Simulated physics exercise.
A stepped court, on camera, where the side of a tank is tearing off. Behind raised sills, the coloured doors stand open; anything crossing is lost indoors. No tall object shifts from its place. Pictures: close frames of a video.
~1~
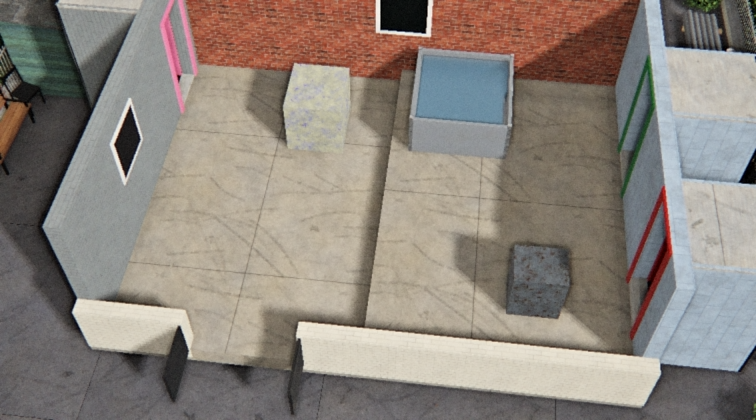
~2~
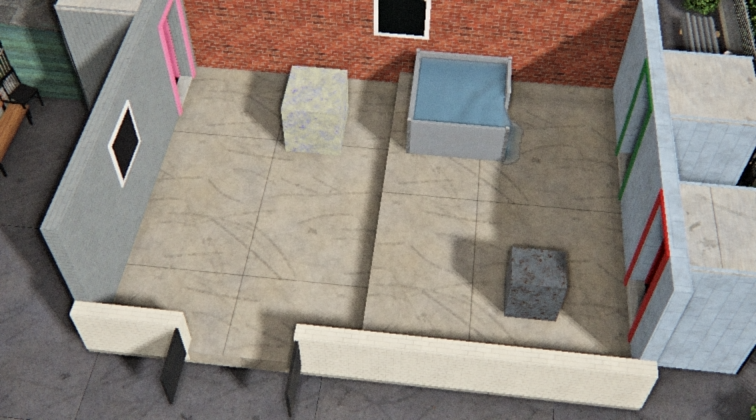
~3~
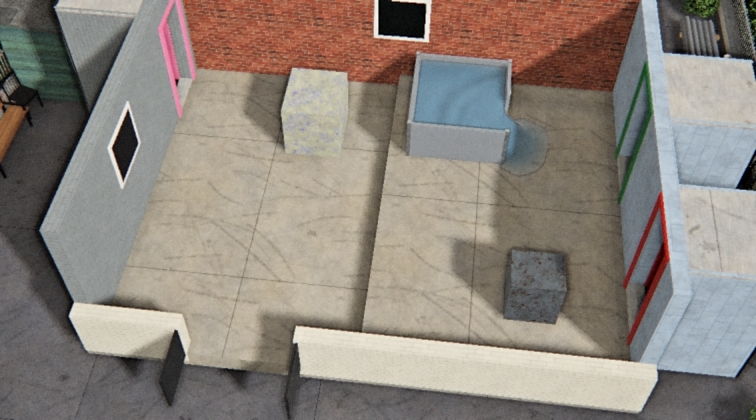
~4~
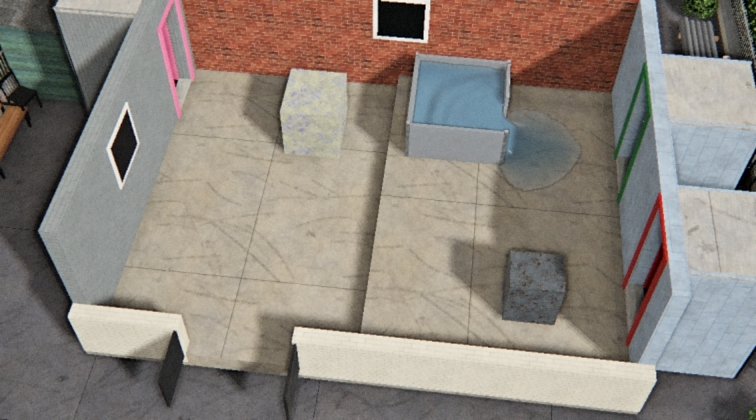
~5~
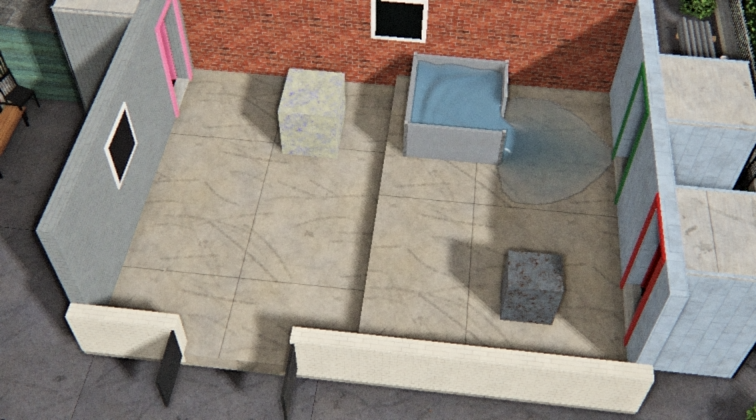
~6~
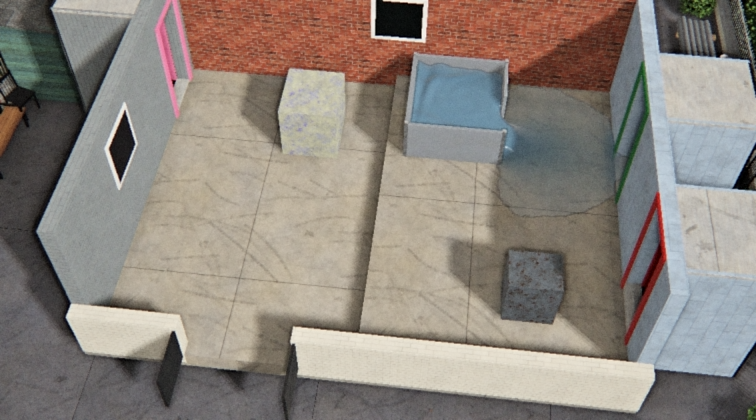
At the start, an open tank full of water stands whole against the brick wall of a walled court, near two blocks. Its right side gives way and water pours out through the gap. The water fans across the paving toward the green door, spreading into a wide, thin sheet while the blocks stay still.
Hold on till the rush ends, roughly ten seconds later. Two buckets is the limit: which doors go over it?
The green door gets over two buckets. The red door gets two buckets or fewer. The pink door gets two buckets or fewer.
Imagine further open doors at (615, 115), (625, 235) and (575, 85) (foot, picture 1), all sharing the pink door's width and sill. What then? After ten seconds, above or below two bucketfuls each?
First tops the limit, then tops the limit, then tops the limit.
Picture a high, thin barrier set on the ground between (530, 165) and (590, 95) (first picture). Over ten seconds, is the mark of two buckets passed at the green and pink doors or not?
The green one falls short of the threshold; the pink one exceeds the threshold.
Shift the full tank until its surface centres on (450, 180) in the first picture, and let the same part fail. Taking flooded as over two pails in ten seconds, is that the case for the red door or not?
Result - red door crosses the threshold.
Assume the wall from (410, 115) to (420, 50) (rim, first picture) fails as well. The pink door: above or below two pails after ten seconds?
The pink one tops the limit.
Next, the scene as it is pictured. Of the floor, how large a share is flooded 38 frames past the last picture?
50 %.
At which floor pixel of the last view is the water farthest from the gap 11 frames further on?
At roughly (621, 376).
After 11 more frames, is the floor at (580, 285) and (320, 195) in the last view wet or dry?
The first spot is inundated and the second bone-dry.
A moment on, water covers 15 % of the floor; the green door over two buckets in, the red door not reached, the pink door not reached.
Next, water covers 20 % of the floor; the green door far over two buckets in, the red door wet at the sill, nothing in, the pink door not reached.
Then, water covers 25 % of the floor; the green door far over two buckets in, the red door wet at the sill, nothing in, the pink door not reached.
Later, water covers 50 % of the floor; the green door far over two buckets in, the red door wet at the sill, nothing in, the pink door not reached.
In the end, water covers 80 % of the floor; the green door far over two buckets in, the red door wet at the sill, nothing in, the pink door wet at the sill, nothing in.
